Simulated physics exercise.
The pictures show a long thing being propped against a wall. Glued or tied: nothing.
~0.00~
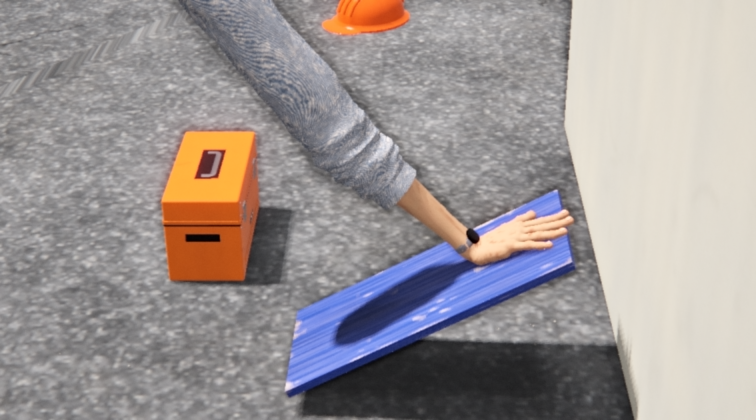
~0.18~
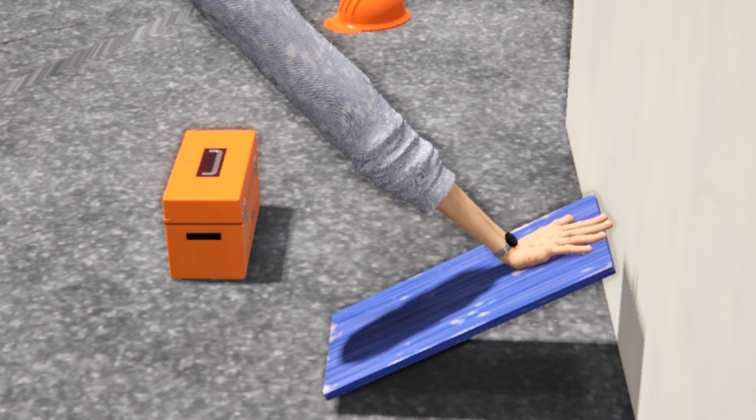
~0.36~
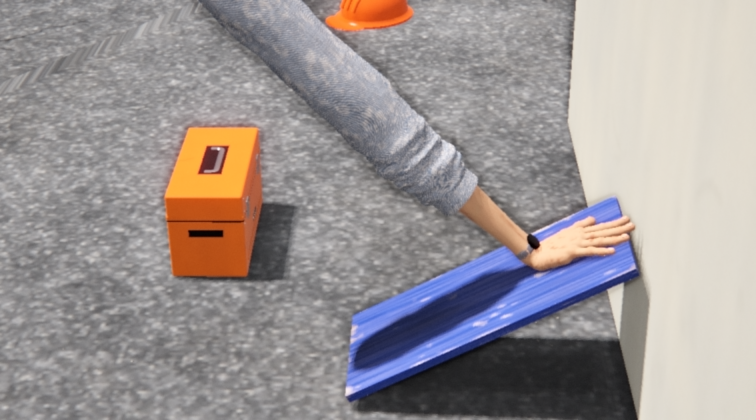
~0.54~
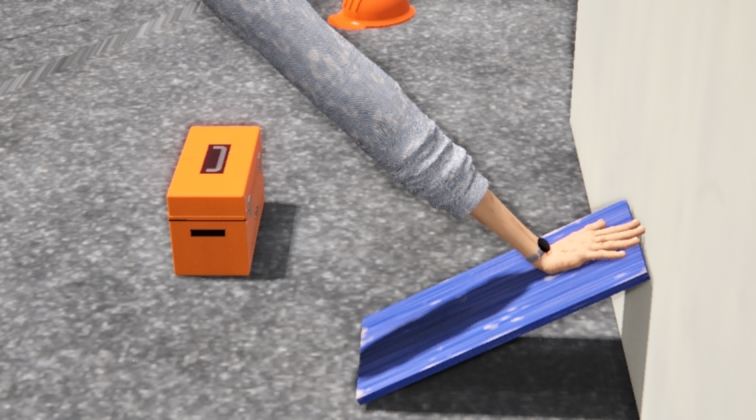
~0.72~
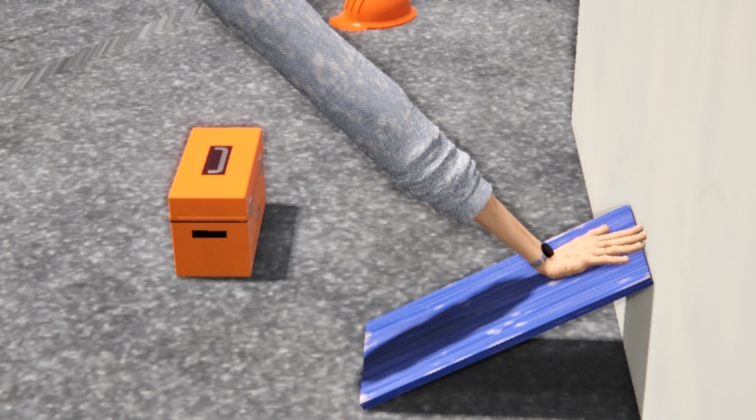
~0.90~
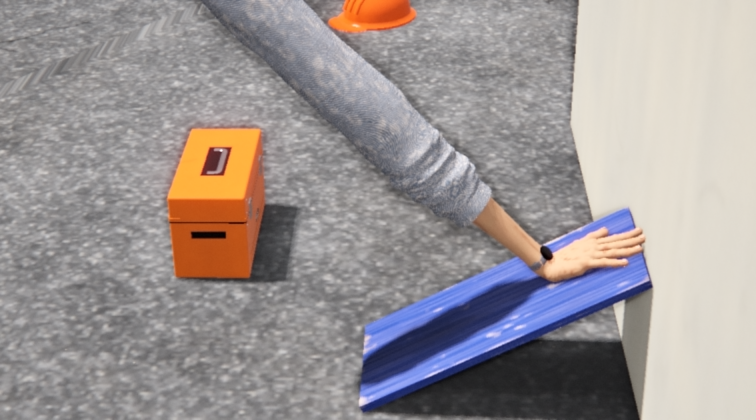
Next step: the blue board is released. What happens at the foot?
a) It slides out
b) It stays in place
It slides out.
By 1.30 s, blue board leaning 22° more than when let go near (480, 354).
By 1.40 s, blue board leaning 28° more than when let go near (478, 360).
When it is over (2.2 s), moved from the start, blue board; orange toolbox as before. End places, in pixels of the last picture, blue board near (478, 369). The board slips out.
